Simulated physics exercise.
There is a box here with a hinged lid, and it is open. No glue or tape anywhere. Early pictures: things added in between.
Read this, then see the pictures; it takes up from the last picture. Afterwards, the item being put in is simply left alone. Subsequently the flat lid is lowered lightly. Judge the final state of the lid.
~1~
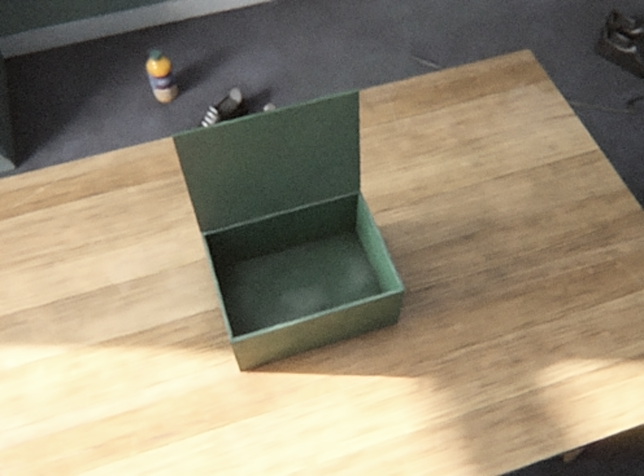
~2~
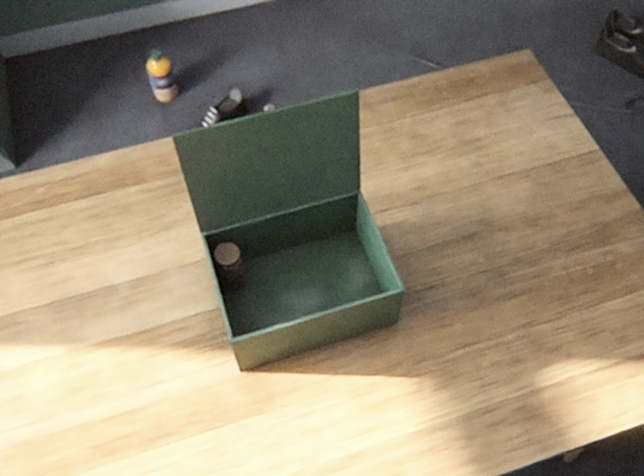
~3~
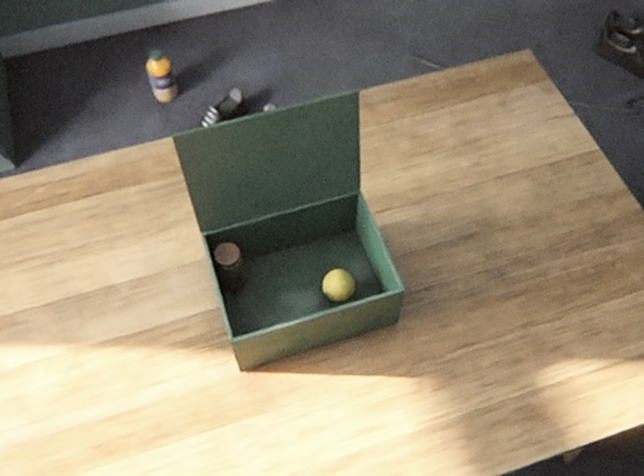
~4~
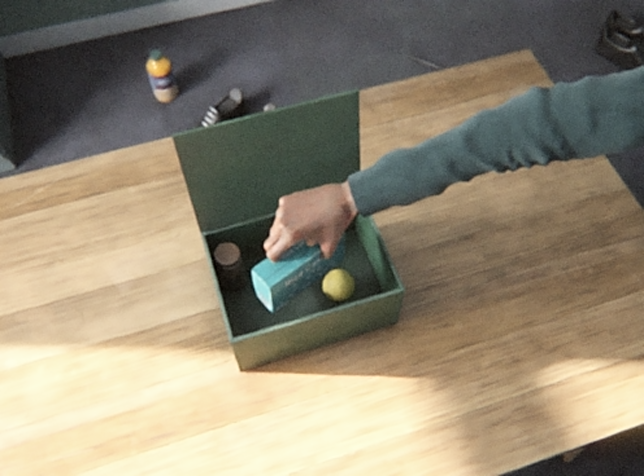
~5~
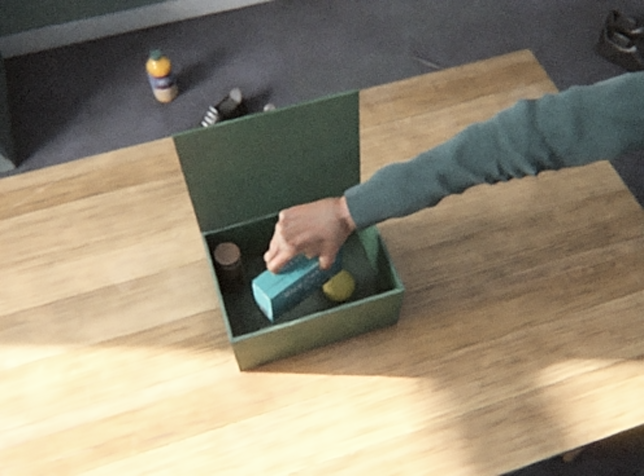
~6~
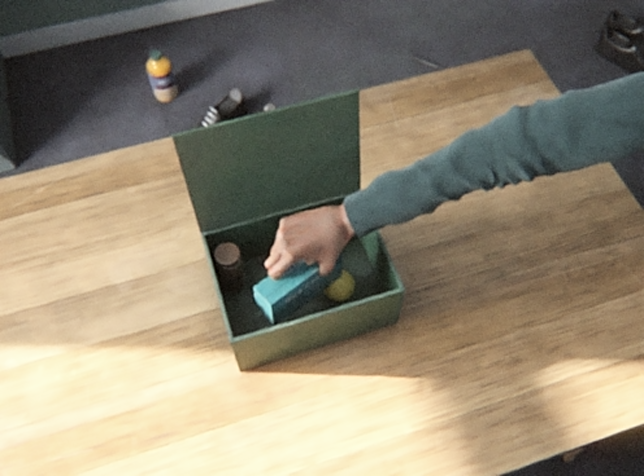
The lid finishes lowered.
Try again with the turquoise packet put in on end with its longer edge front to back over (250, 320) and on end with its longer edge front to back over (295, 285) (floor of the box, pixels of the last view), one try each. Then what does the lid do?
First, the lid won't shut; second, the lid won't shut.
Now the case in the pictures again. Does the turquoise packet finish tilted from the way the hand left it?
By the end the turquoise packet has leaned over.
Then, 0.60 s later than the last frame, turquoise packet on its side near (291, 279).
Then, 1.60 s later than the last frame, lid 60° above the rim; turquoise packet on its side near (291, 278); yellow lemon moved about its own width.
Then, 1.90 s later than the last frame, lid 16° above the rim; turquoise packet on its side near (291, 278); yellow lemon moved about its own width.
When it is over, lid shut; lying over in the box, turquoise packet; moved from the start, yellow lemon; brown shaker as before. End places, in pixels of the last picture, turquoise packet near (291, 278).
